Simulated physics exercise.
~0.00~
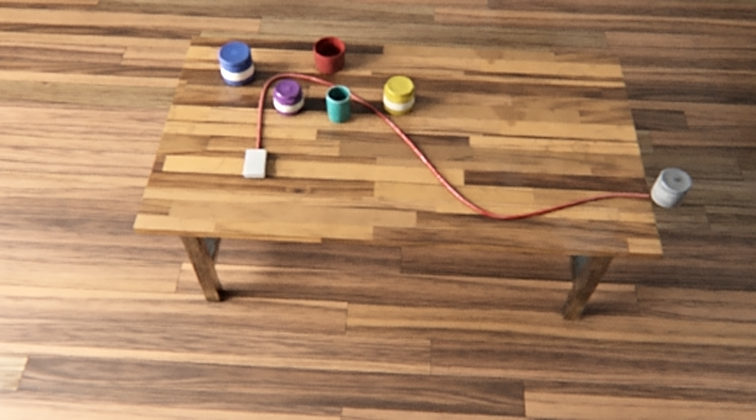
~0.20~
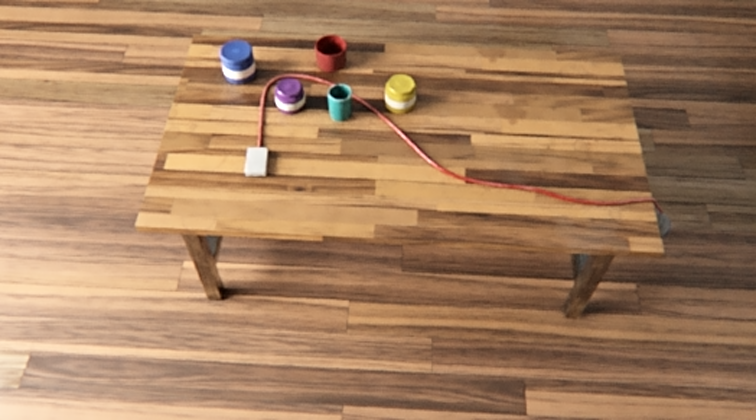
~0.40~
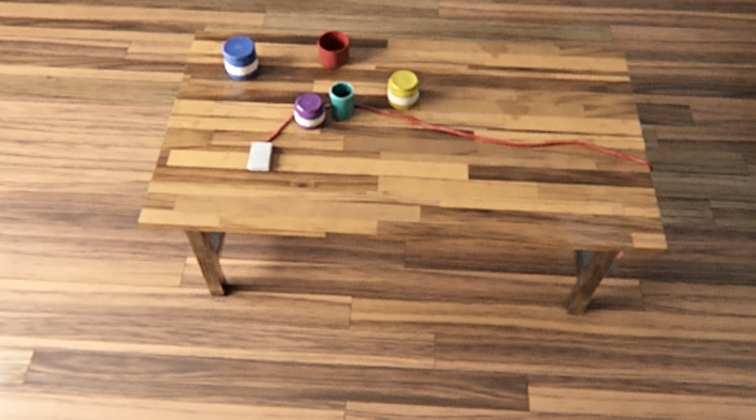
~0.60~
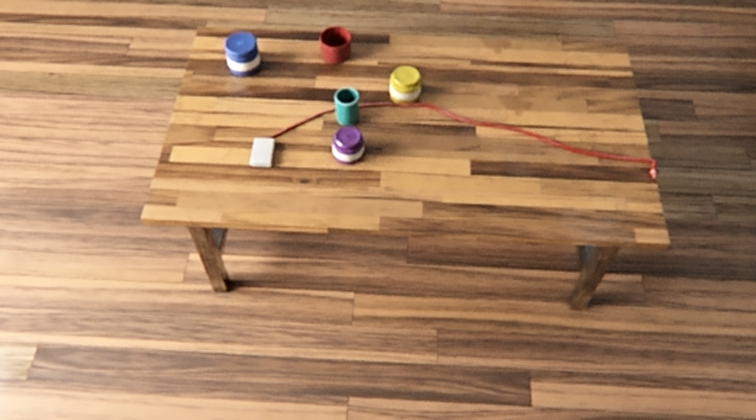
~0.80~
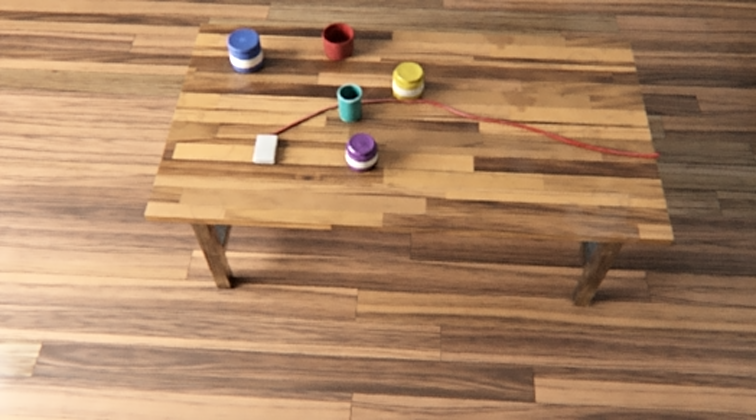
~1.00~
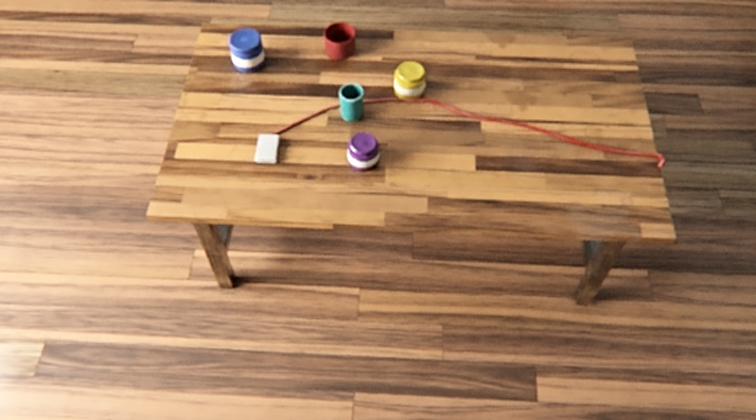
At the start, a red cable runs across a wooden table from a small white device, looping behind a purple jar and a teal mug, to a grey cylindrical speaker at the right edge. The speaker drops over that side, drawing the cable after it. As the loop tightens, the cable drags the purple jar to the right and toward the front, while the teal mug barely shifts. The jar then slides a little farther and settles. By the end, both are upright on the table with the red mug, blue tin and yellow jar, and the cable trails to the right edge.
